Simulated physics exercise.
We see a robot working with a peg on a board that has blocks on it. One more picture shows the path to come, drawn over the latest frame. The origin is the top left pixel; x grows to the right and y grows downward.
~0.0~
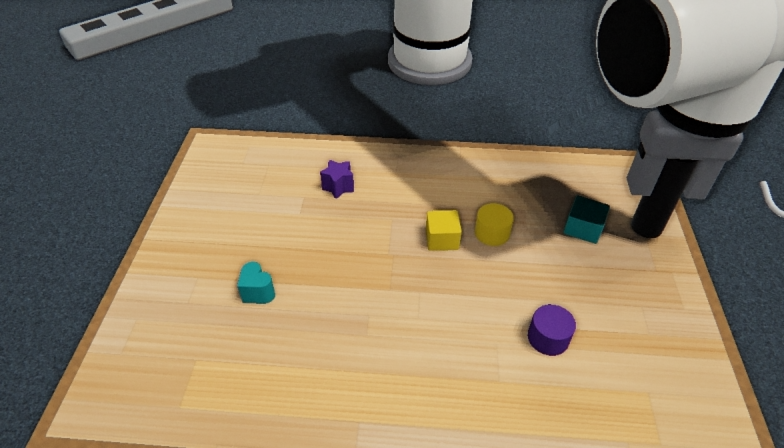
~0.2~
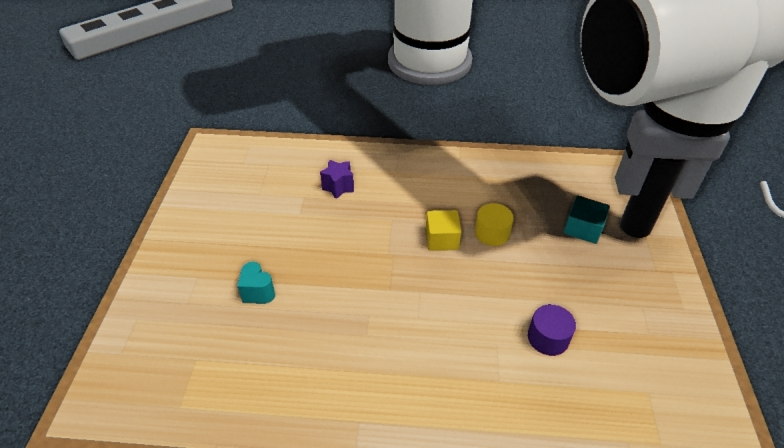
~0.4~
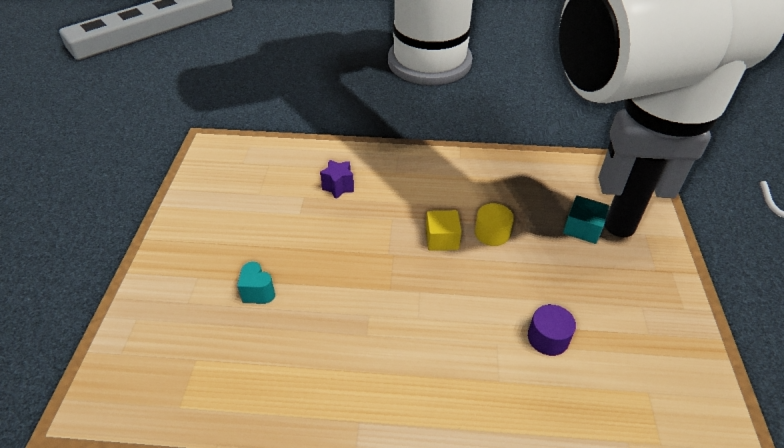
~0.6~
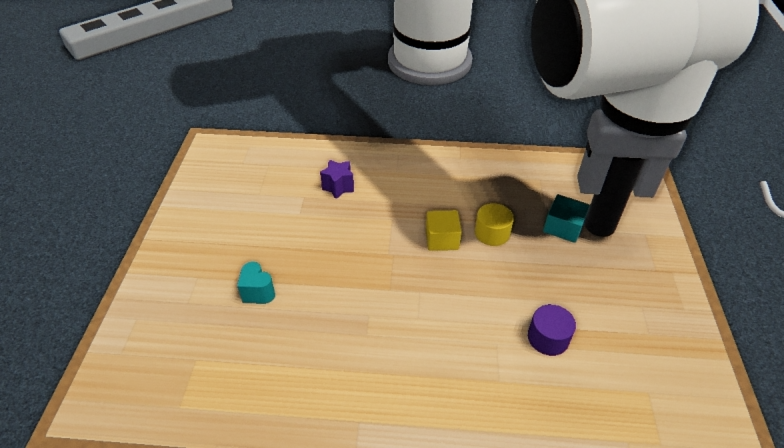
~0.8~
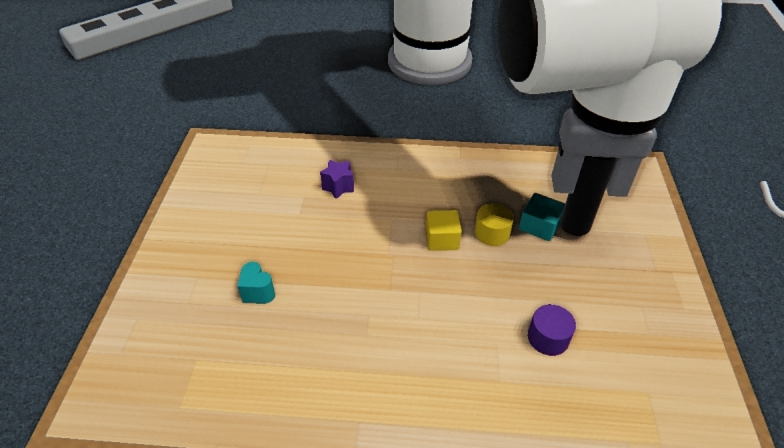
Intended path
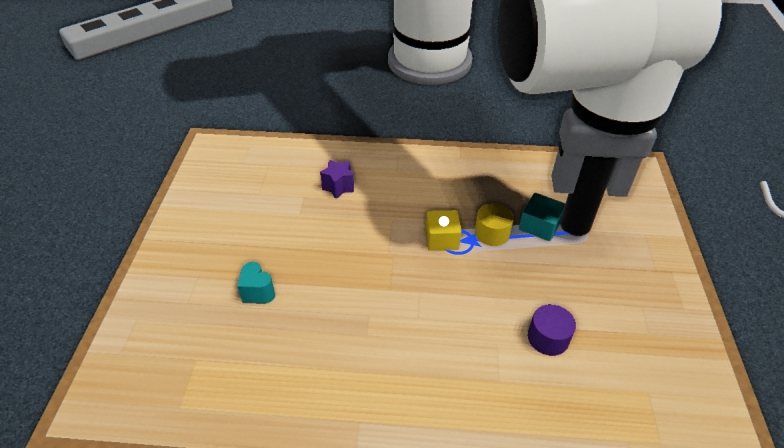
At first, the robot's black peg stands just right of a turquoise block on a wooden board, with yellow and purple blocks nearby. The peg moves left until it meets the turquoise block, then pushes it left, close beside the yellow cylinder, while the other blocks stay still.
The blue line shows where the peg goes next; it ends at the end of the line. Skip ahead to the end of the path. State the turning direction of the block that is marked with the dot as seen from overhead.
The block that is marked with the dot rotates counterclockwise.
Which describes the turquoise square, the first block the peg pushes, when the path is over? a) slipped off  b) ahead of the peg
a.
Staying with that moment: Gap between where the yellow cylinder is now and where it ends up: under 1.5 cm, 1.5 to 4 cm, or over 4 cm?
It shifts by more than 4 cm.
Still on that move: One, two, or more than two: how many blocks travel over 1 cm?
It shifts three blocks or more.
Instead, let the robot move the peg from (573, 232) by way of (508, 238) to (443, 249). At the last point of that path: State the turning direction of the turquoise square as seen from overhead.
The turquoise square rotates clockwise.
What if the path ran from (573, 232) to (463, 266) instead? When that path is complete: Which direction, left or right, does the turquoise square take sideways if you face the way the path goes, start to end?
It's set to shift right.
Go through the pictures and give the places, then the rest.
The first frame shows tip of the peg (646, 227), middles of tops, yellow square (444, 221), yellow cylinder (496, 215), turquoise square (590, 210).
The second frame shows peg (635, 227), nothing pushed.
The third frame shows peg (620, 227), nothing pushed.
The fourth frame shows peg (600, 226), turquoise square (569, 209).
The fifth frame shows peg (575, 225), yellow square (444, 221), yellow cylinder (496, 215), turquoise square (545, 207).
The line goes in a line from (573, 232) to (457, 242); the dot is on the yellow square.
The first path, step by step. One third of the way, peg (536, 228); yellow cylinder (488, 216); turquoise square (513, 201), turned 25° clockwise.
Two thirds of the way, peg (497, 231); yellow square (432, 221), turned 20° anticlockwise; yellow cylinder (465, 215); turquoise square (503, 196), turned 45° clockwise.
At the end, peg (458, 235); yellow square (404, 223), turned 35° anticlockwise; yellow cylinder (431, 209); turquoise square (503, 196), turned 45° clockwise.
